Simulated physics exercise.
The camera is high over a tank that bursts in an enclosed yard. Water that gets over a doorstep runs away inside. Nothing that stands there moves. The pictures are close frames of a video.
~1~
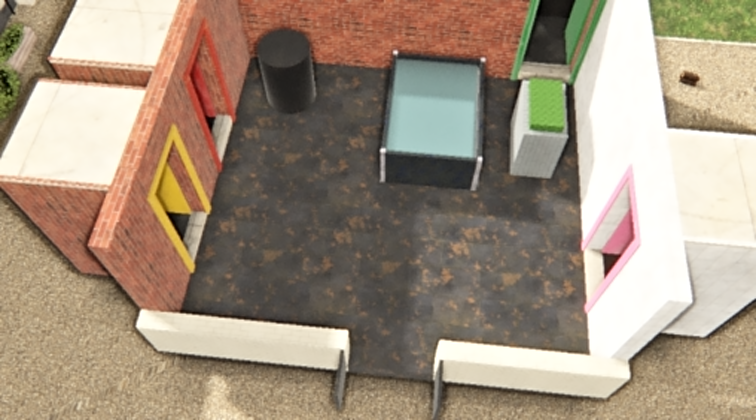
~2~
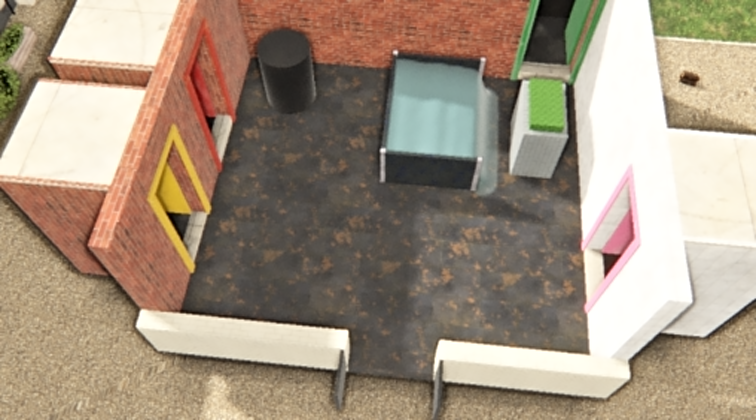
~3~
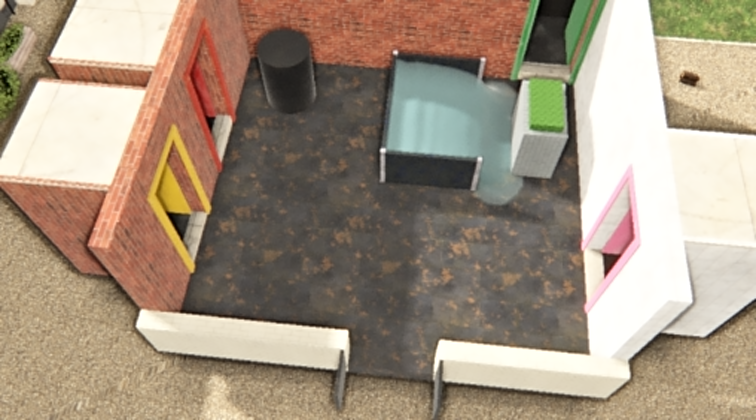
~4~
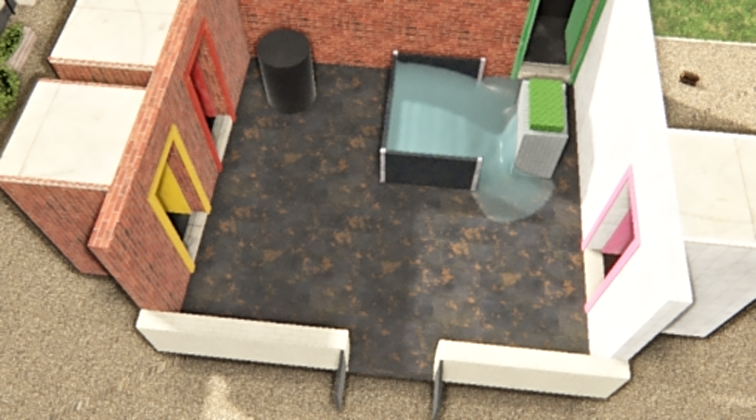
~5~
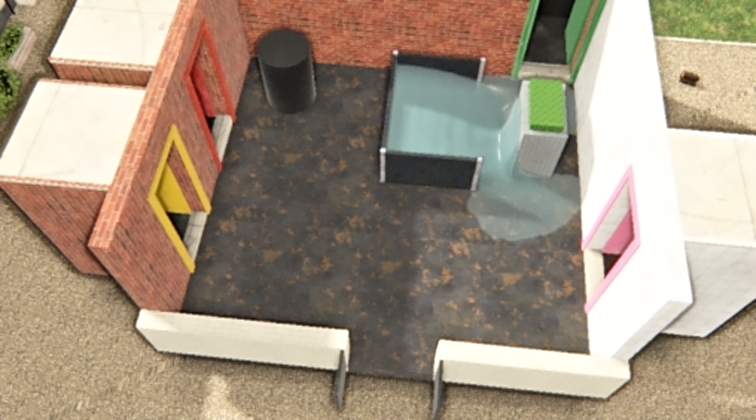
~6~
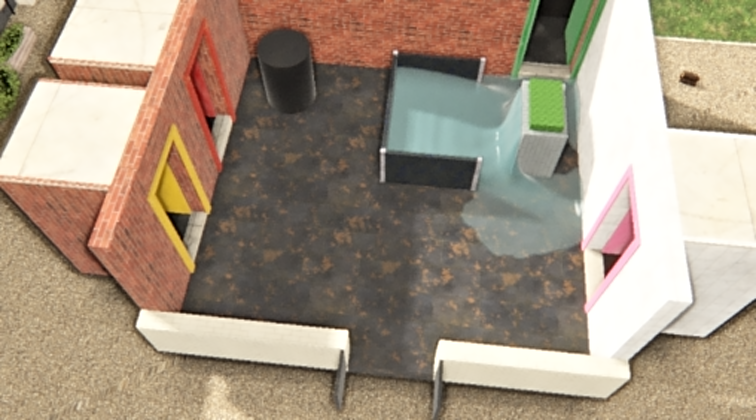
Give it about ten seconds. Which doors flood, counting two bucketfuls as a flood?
The red door admits no more than that; the yellow door lets in a lot; the green door lets in a lot; the pink door lets in a lot.
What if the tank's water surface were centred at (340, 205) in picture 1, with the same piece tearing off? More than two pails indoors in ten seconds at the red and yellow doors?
My reading: Red door holds, yellow door holds.
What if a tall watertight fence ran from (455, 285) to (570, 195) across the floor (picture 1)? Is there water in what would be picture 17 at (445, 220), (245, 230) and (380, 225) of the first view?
As listed: Flooded, not flooded, awash.
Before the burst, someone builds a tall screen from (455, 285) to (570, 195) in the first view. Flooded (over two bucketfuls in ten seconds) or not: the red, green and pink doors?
My reading: The red one takes less; the green one lets more in; the pink one lets less in.
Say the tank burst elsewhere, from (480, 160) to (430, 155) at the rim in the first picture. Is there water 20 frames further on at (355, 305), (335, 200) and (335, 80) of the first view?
As listed: Covered, no water, clear.
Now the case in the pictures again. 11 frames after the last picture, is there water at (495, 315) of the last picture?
There: Wet.
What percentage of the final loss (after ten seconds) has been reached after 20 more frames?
Near 45 in a hundred.
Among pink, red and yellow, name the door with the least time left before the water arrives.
I say the pink-painted one.
A moment on, water covers 25 % of the floor; the red door not reached, the yellow door not reached, the green door over two buckets in, the pink door under two buckets in.
Next, water covers 35 % of the floor; the red door not reached, the yellow door not reached, the green door far over two buckets in, the pink door under two buckets in.
Then, water covers 50 % of the floor; the red door not reached, the yellow door not reached, the green door far over two buckets in, the pink door over two buckets in.
Later, water covers 80 % of the floor; the red door wet at the sill, nothing in, the yellow door under two buckets in, the green door far over two buckets in, the pink door over two buckets in.
In the end, water covers 100 % of the floor; the red door wet at the sill, nothing in, the yellow door over two buckets in, the green door far over two buckets in, the pink door over two buckets in.
